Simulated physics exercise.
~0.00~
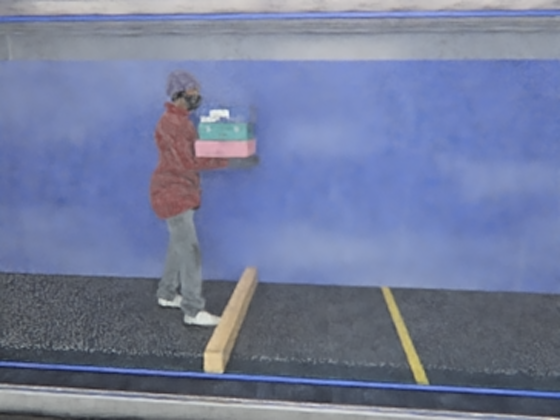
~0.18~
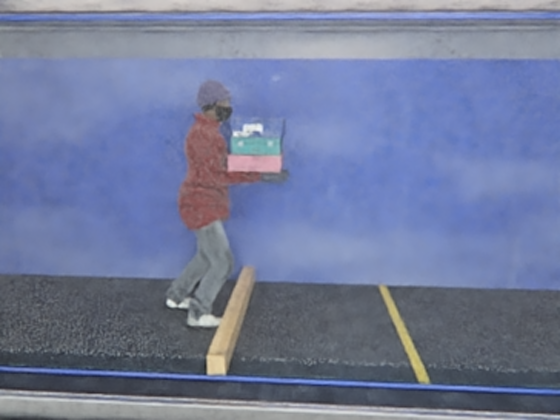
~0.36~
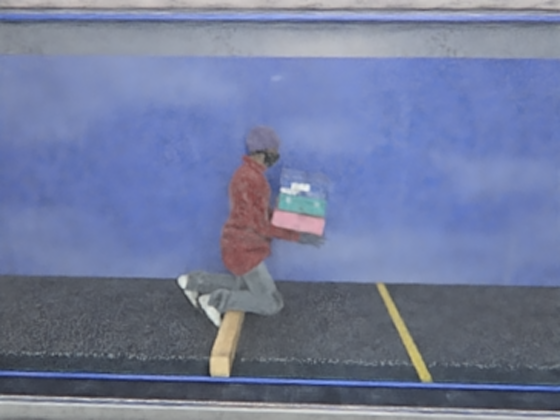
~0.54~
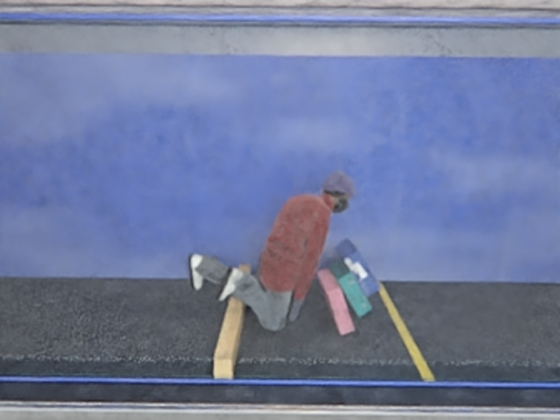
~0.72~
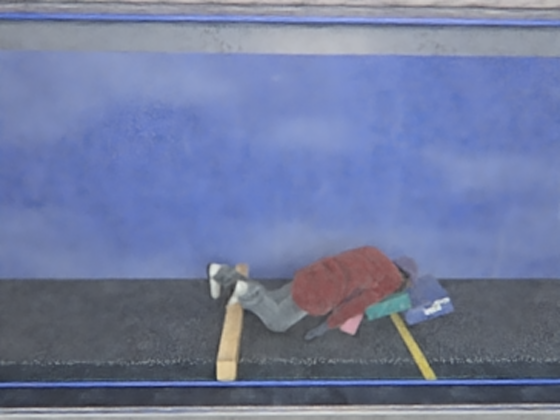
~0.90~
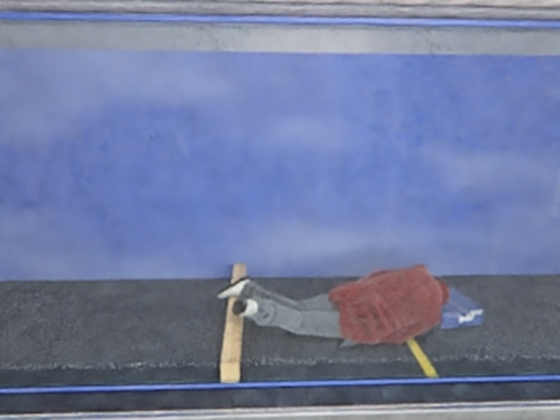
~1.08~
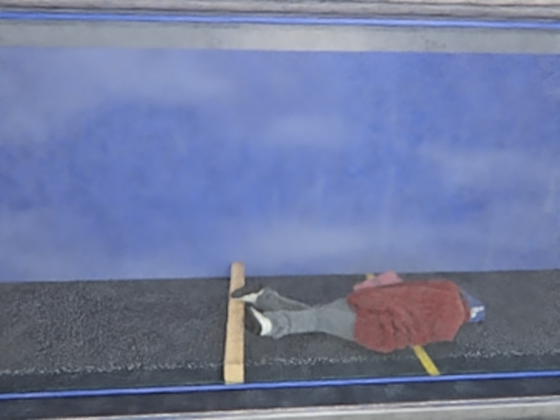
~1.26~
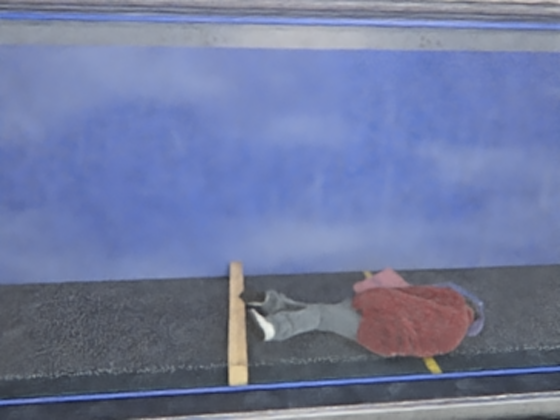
A person in a red jacket carrying stacked boxes moved right, caught their feet at a wooden rail, dropped to their knees and pitched forward onto the boxes, ending face down and still, with their head past the yellow line.
